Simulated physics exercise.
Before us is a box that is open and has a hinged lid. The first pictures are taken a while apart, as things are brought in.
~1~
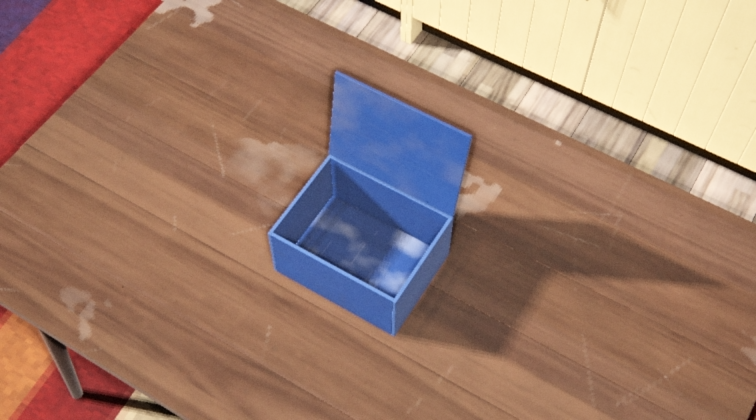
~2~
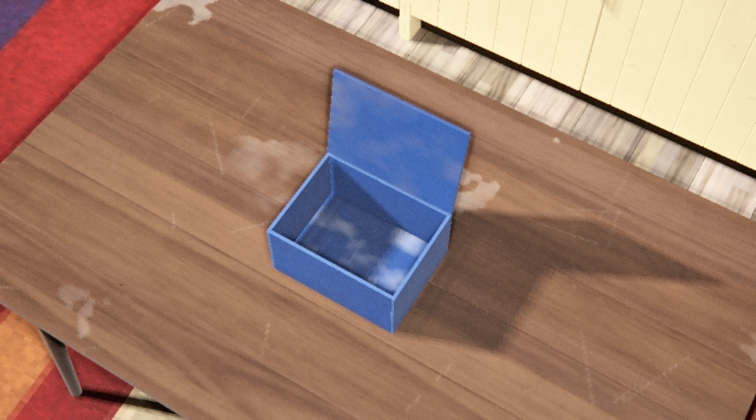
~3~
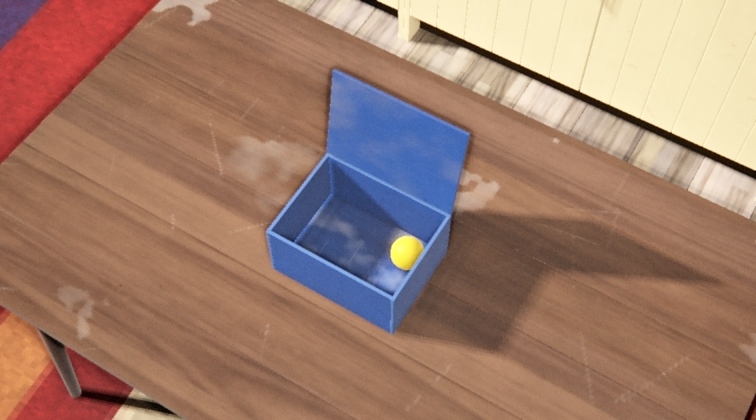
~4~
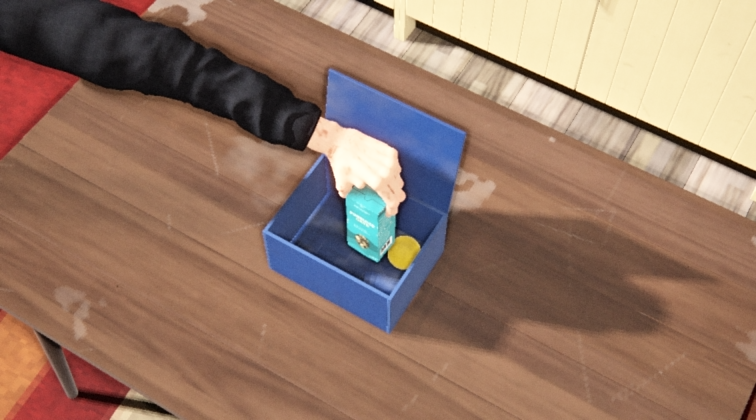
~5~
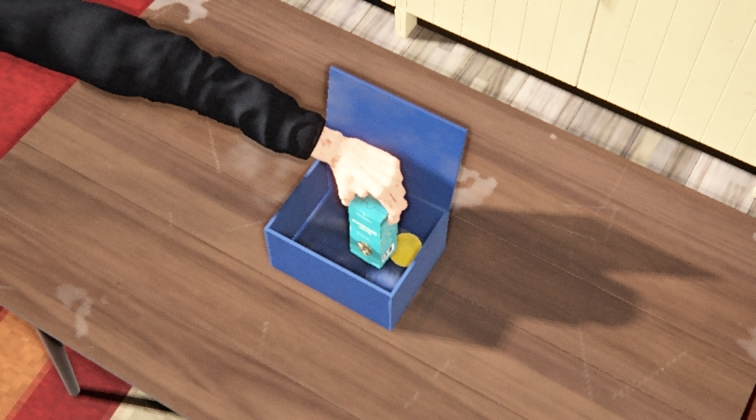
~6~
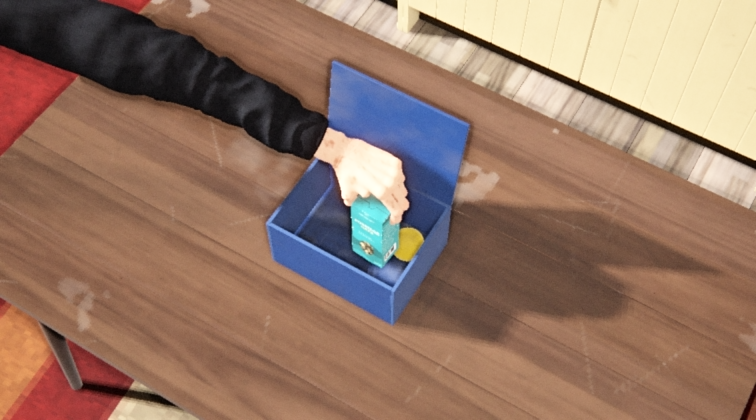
A yellow lemon appears inside an open blue box with a hinged lid on a wooden table, then a hand in a black sleeve reaches in from the left and lowers a turquoise carton beside it, still holding it.
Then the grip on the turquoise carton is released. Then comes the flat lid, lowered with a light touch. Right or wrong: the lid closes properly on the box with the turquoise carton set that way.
Wrong.
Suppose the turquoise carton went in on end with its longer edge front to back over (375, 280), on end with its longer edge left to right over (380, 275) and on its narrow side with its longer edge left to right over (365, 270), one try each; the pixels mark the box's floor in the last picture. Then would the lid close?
Attempt one, it is left gaping; attempt two, it is left gaping; attempt three, it settles down.
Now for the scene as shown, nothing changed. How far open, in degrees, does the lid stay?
Some 20 degrees above the rim, more or less.
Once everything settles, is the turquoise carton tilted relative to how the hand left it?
It keeps its pose.
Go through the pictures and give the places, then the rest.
In the first picture, the last thing is not in view yet.
In the second picture, the last thing is not in view yet.
In the third picture, the last thing is not in view yet; yellow lemon (408, 253).
The fourth picture shows still above its spot; turquoise carton (371, 220); yellow lemon (404, 253).
The fifth picture shows still above its spot; turquoise carton (373, 227).
The sixth picture shows in place under the hand; turquoise carton (375, 227).
Then, 1.10 s after the last picture, lid starting down; turquoise carton slid about its own width near (375, 246).
Then, 1.70 s after the last picture, lid 54° above the rim; turquoise carton slid about its own width near (375, 246).
At rest, lid 21° above the rim; moved from the start, turquoise carton; yellow lemon in place. Seen from the same camera at the end, turquoise carton near (375, 246).
